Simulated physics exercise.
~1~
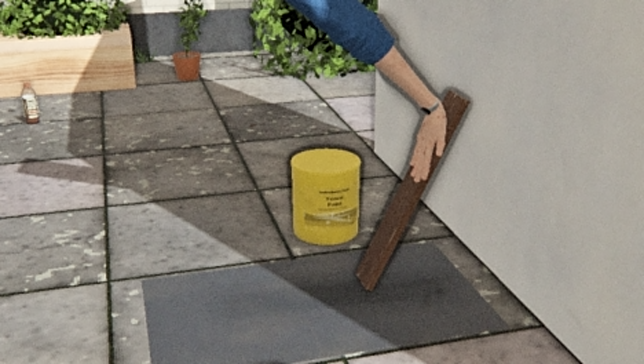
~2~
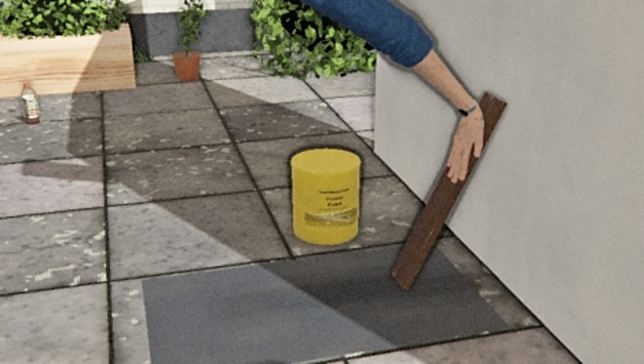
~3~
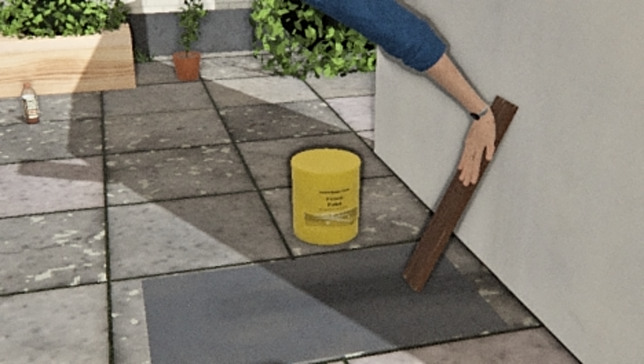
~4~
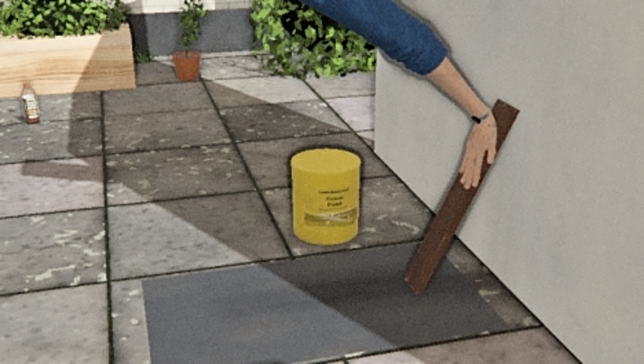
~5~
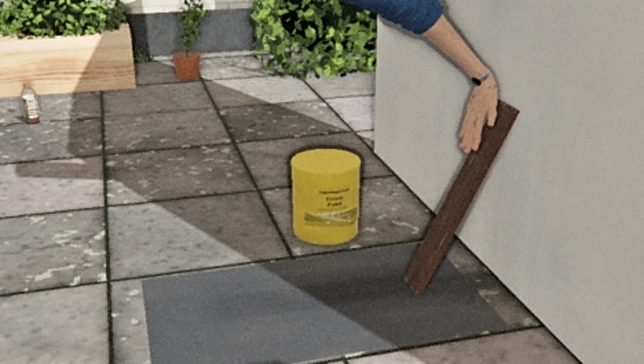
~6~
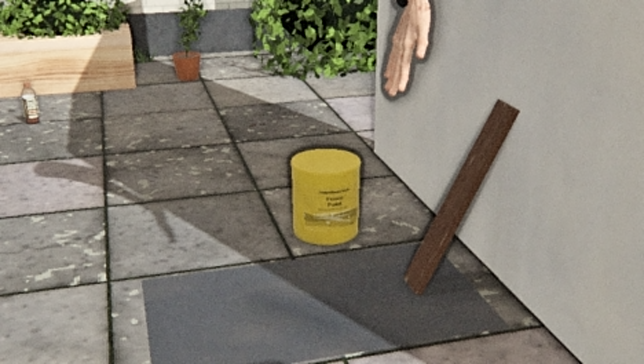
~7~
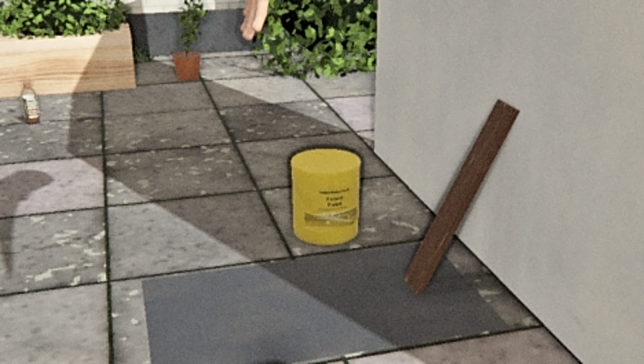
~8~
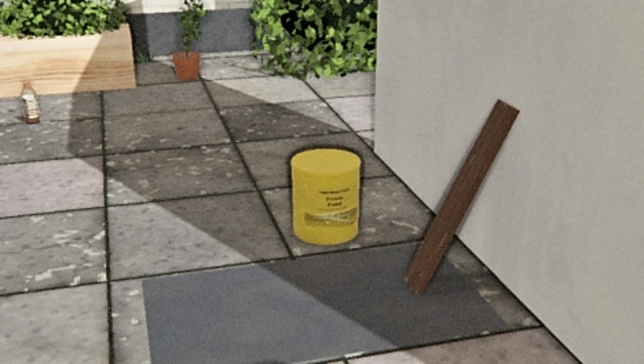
A brown plank is moved right by a hand, released, and stays leaning in place.
